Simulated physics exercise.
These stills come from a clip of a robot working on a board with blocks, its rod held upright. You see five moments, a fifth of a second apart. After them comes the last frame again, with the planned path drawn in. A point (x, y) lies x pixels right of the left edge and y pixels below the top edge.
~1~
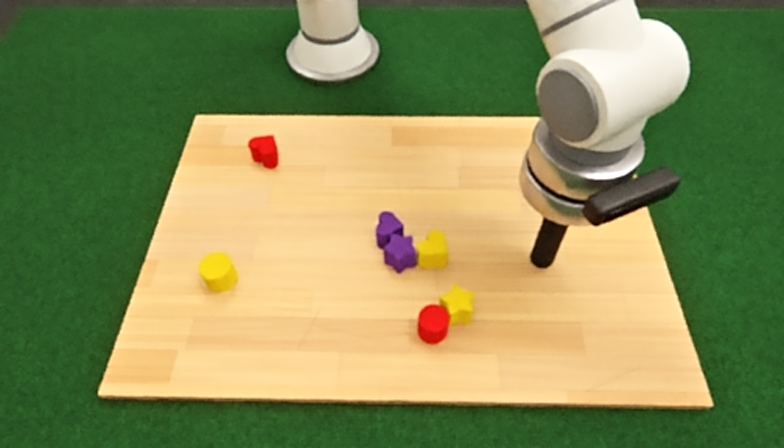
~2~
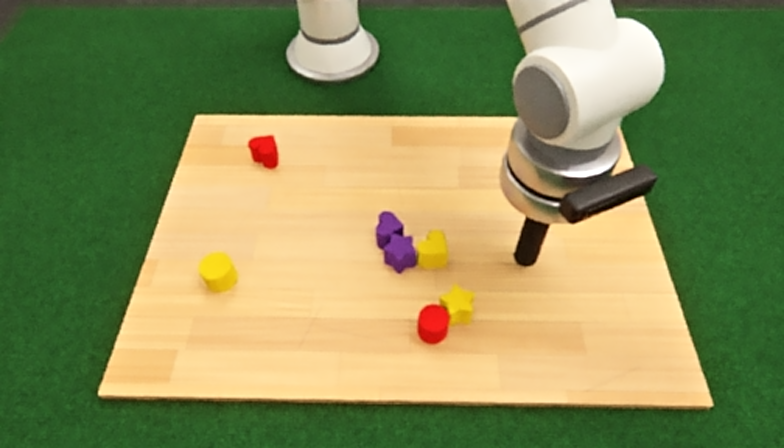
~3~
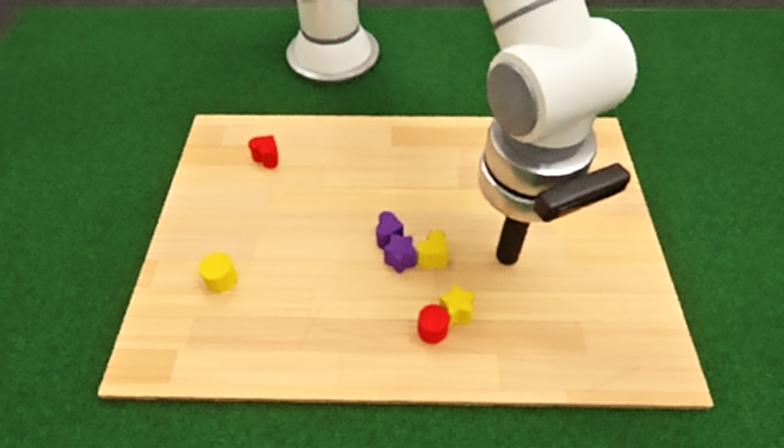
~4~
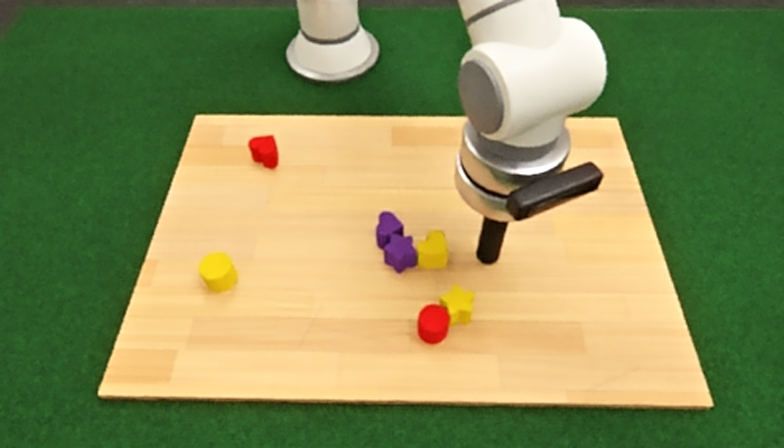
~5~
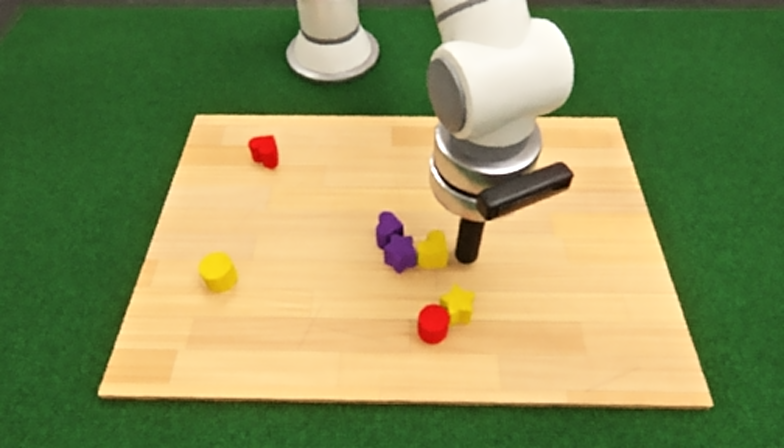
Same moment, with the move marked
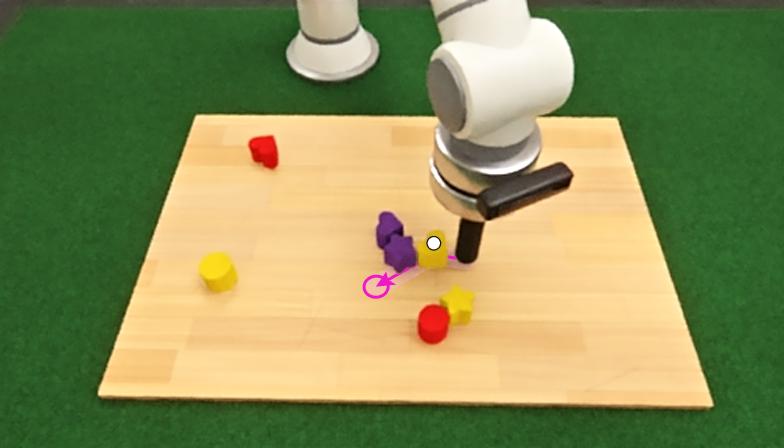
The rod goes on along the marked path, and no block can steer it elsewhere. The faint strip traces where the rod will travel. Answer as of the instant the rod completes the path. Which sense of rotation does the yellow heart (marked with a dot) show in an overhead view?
Viewed from above: Clockwise.
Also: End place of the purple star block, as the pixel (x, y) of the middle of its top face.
Its top middle will sit at (344, 244).
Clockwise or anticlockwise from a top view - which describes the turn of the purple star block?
From above, it turns clockwise.
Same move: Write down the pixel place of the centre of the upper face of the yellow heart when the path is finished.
When the path ends, it will be at (351, 264).
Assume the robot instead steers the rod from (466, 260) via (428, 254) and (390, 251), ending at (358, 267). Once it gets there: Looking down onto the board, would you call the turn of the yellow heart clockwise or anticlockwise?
Answer: Anticlockwise.
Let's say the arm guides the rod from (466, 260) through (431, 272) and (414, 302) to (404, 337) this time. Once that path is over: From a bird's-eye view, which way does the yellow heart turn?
It turns round clockwise.
The line goes from (466, 260) by way of (433, 257) and (404, 271) to (376, 287); the dot is on the yellow heart.
On the path given first. One third of the way, rod (432, 253); purple star block (380, 247), turned 40° clockwise; yellow heart (408, 247), turned 25° anticlockwise.
Two thirds of the way, rod (404, 267); purple star block (357, 246), turned 65° clockwise; yellow heart (379, 257).
At the end, rod (376, 283); purple heart unmoved; purple star block (344, 244), turned 105° clockwise; yellow heart (351, 264), turned 45° clockwise.
